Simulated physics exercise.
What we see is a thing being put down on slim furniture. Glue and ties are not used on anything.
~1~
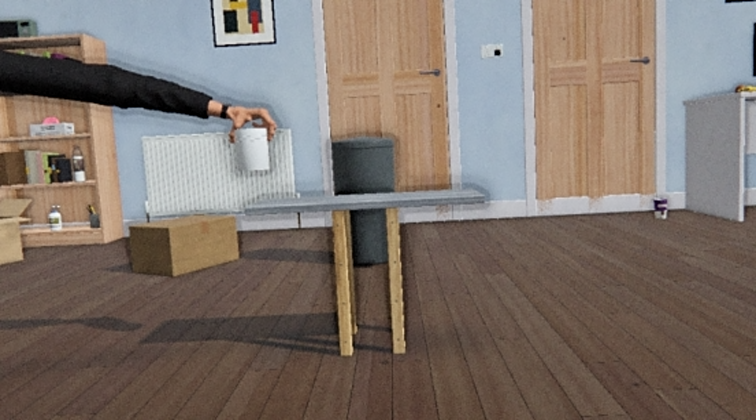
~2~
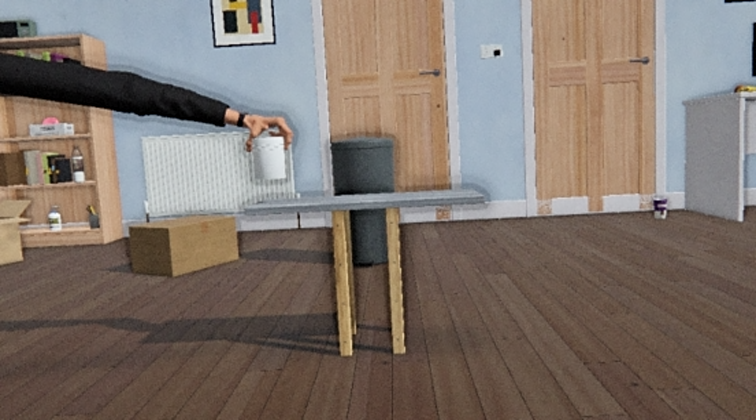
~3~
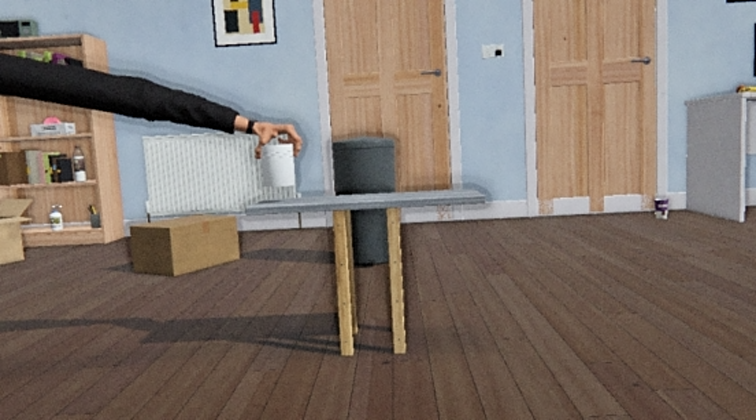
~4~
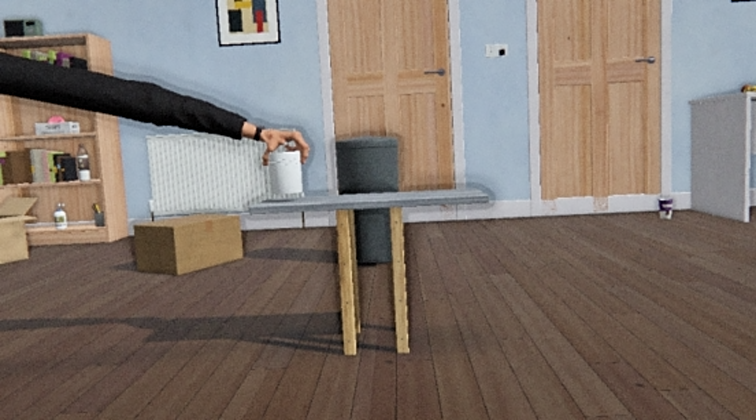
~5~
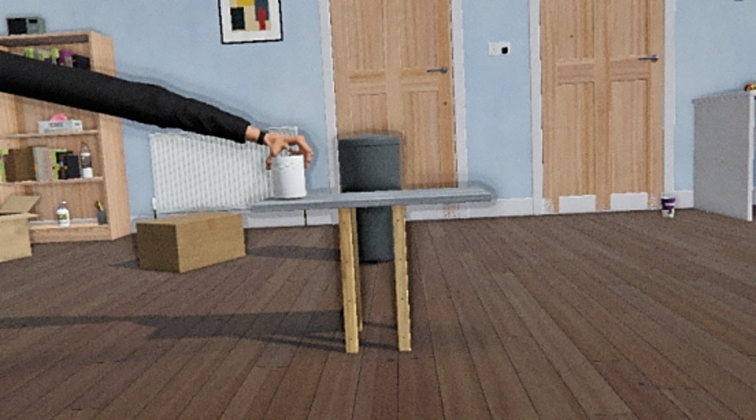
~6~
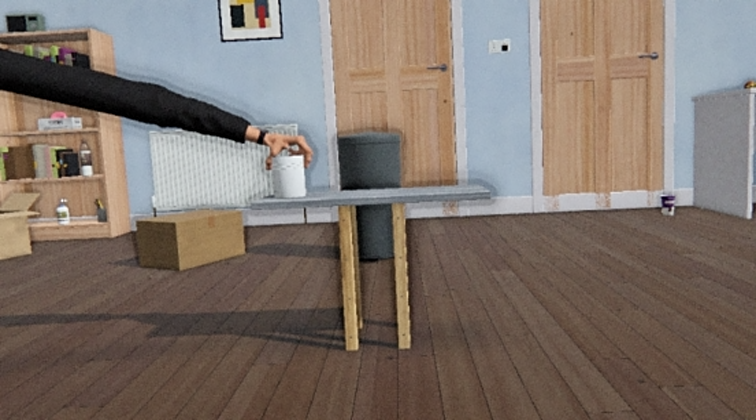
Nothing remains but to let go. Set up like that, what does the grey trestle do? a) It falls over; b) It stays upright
b.
Then, 0.34 s after the last picture, grey trestle at rest near (372, 197).
At rest, the grey trestle keeps steady, near (372, 197).
